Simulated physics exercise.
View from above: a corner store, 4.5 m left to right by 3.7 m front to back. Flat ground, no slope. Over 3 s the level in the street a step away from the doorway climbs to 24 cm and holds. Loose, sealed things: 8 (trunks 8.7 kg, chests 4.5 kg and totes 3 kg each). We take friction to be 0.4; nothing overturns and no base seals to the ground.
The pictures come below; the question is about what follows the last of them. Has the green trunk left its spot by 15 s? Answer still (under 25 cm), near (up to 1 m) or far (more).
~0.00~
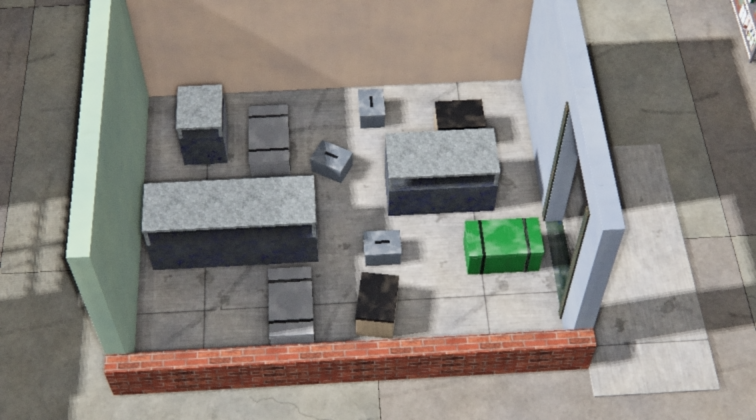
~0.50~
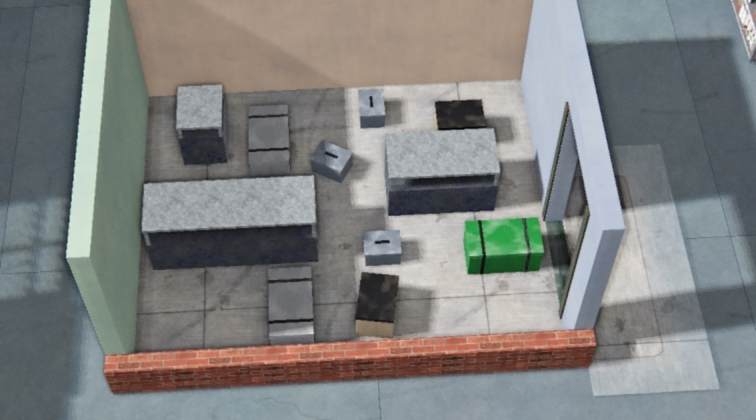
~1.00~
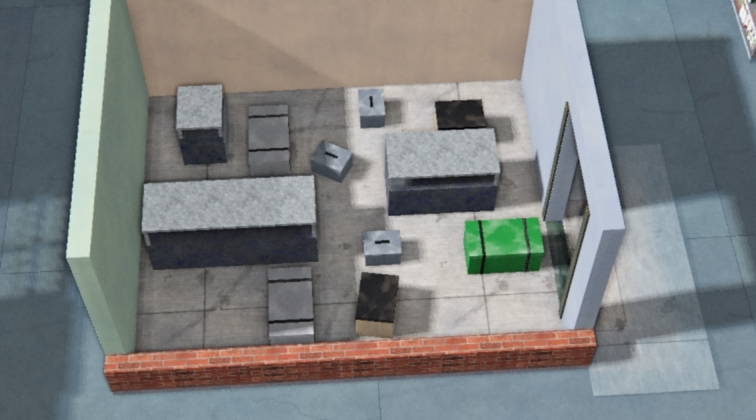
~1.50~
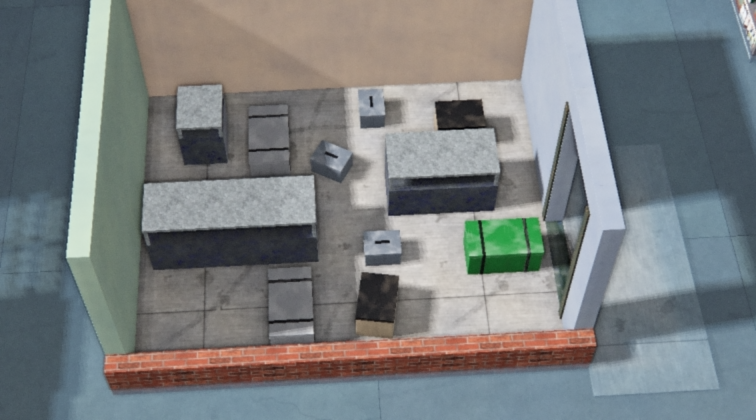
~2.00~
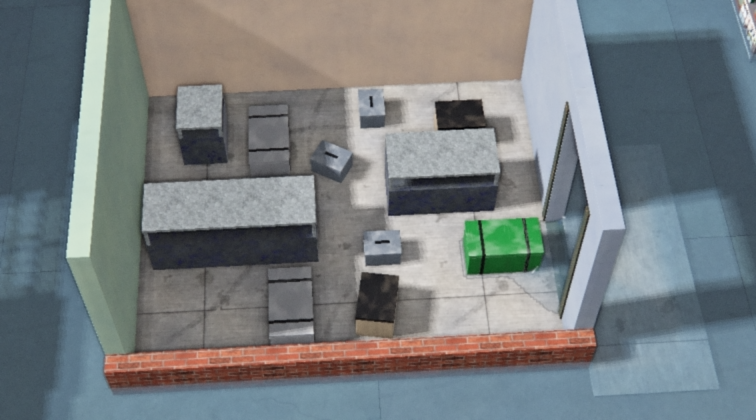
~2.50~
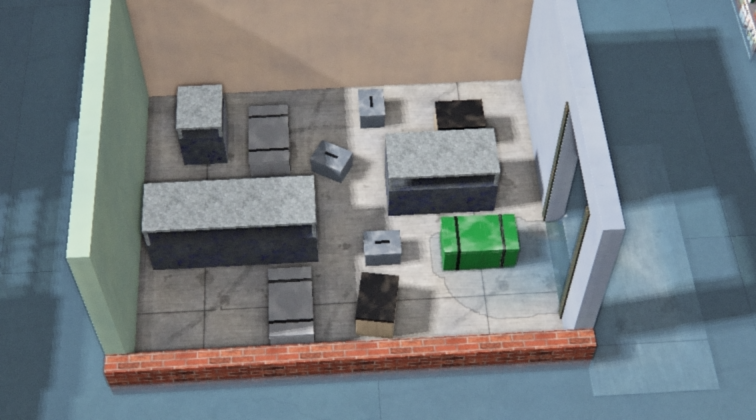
Far.
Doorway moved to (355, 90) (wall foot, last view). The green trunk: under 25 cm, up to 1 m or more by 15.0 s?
So the green trunk is slightly displaced by then.
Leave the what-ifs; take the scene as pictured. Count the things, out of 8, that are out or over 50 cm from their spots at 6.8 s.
That would be 5.
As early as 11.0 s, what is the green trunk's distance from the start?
I'd put it at around 300 cm.
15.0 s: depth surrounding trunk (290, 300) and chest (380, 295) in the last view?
Depth approx. 20 cm / 22 cm.
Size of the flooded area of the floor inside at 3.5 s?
Somewhere about 4.0 m2, give or take.
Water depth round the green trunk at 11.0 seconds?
I'd put it at about 18 cm.
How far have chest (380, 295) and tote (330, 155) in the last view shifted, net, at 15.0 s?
They've ended up 200 cm and 100 cm away, in that order.
After 3.5 s the green trunk is near (413, 220), 1.0 m from its start, afloat; 1 afloat.
After 6.8 s the green trunk is near (310, 323), 2.3 m from its start, afloat; 4 afloat.
After 11.0 s the green trunk is near (245, 302), 2.8 m from its start, afloat; 8 afloat.
After 15.0 s the green trunk is near (253, 271), 2.7 m from its start, afloat; 8 afloat.
